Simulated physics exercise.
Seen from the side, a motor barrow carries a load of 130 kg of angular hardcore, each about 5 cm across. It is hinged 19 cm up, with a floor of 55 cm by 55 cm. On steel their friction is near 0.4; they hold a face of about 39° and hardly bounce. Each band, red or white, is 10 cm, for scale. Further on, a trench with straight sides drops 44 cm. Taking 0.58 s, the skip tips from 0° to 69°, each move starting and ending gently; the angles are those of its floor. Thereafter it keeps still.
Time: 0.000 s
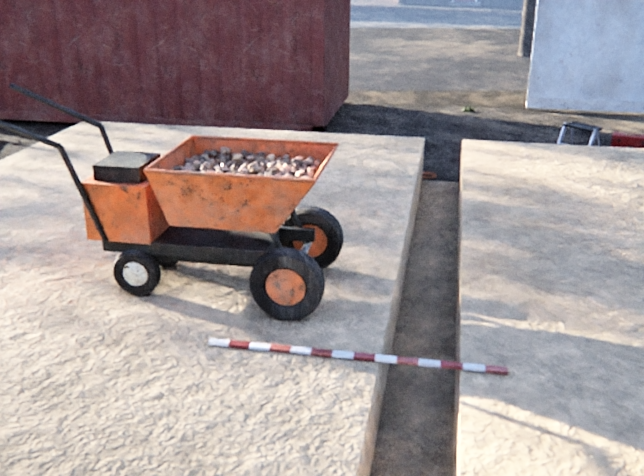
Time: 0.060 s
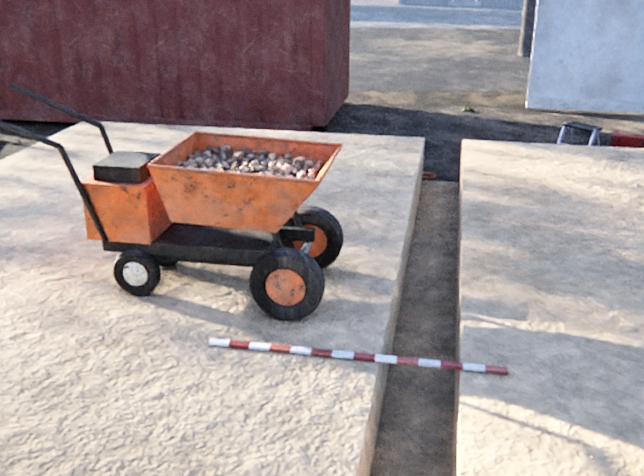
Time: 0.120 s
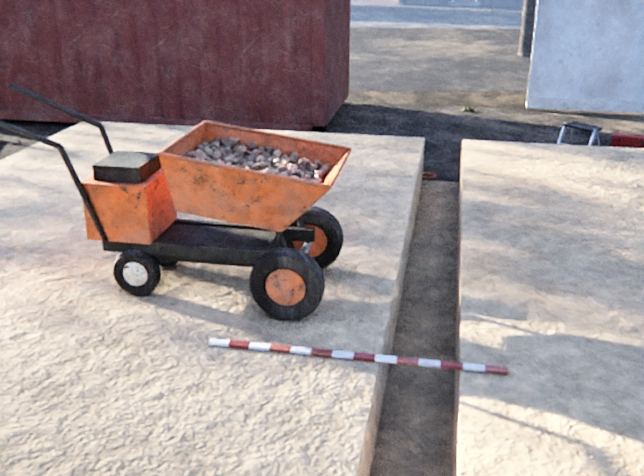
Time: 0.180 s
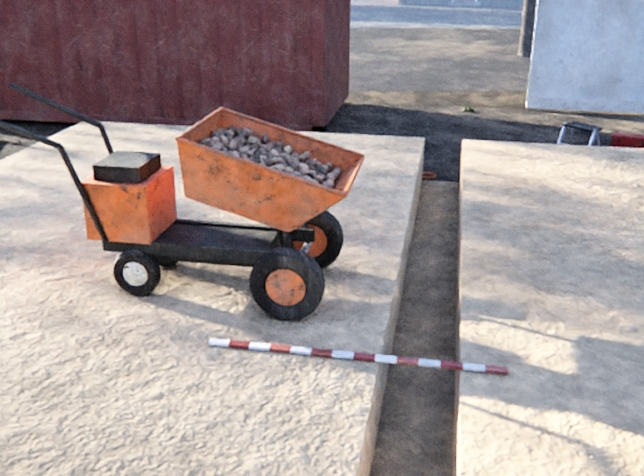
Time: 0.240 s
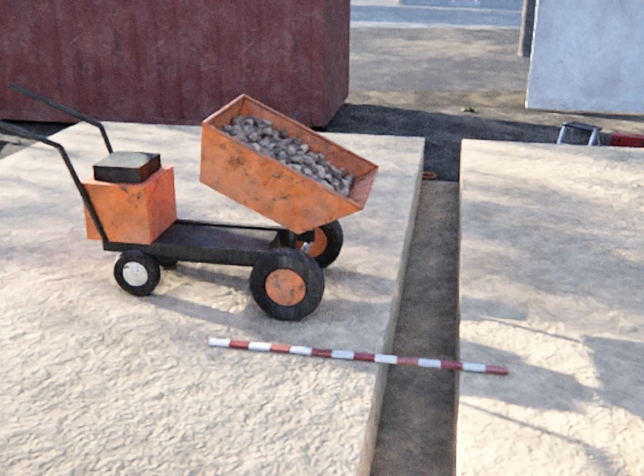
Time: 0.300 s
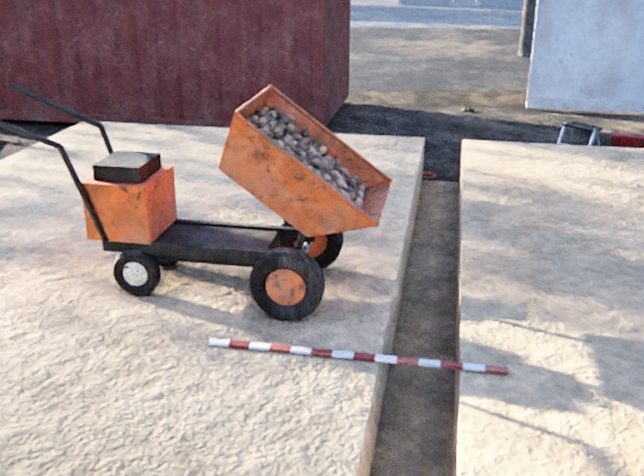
An orange motor barrow stood on a pale slab beside a straight trench, and its skip full of stones tilted steadily toward the right, its back end rising high above the black frame.
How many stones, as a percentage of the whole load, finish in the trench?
Roughly 49 per cent of the load ends up in the trench.
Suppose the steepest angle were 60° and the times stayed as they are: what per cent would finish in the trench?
With that change, near 30 per cent.
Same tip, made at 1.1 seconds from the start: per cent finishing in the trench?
Near 65 per cent.
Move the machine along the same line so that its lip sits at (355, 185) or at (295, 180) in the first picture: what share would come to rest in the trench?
Some 20 and some 65 per cent, in that order.
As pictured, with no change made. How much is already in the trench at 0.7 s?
Approx. 15 % of the load.
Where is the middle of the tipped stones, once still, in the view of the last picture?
Roughly at (450, 357).
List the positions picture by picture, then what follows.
The skip is at 0°, its lip at (315, 181); the top of the load is at (248, 161), in the first picture.
The skip is at 2°, its lip at (319, 183); the top of the load is at (214, 155); the stones move at 0.5 m/s on average, in the second picture.
The skip is at 8°, its lip at (331, 187); the top of the load is at (217, 147); the stones move at 1.0 m/s on average, in the third picture.
Lip at (346, 196), floor tilted 16°, highest stones at (227, 135); the stones move at 1.4 m/s on average, in the fourth picture.
The skip is at 26°, its lip at (363, 208); the top of the load is at (239, 124); the stones move at 1.6 m/s on average, in the fifth picture.
The skip is at 36°, its lip at (378, 225); the top of the load is at (263, 115); the stones move at 1.7 m/s on average, in the sixth picture.
After 0.4 s the floor is at 58°; 100 % in the skip; the foremost stones are at (381, 239).
After 0.7 s the floor is at 69°; 85 % in the skip, 15 % in the trench; the foremost stones are at (461, 294).
After 1.0 s the floor is at 69°; 29 % in the skip, 37 % in the trench, 35 % past the trench; the foremost stones are at (630, 304).
After 3.0 s the floor is at 69°; 17 % in the skip, 49 % in the trench, 34 % past the trench; the foremost stones are past the picture's edge.
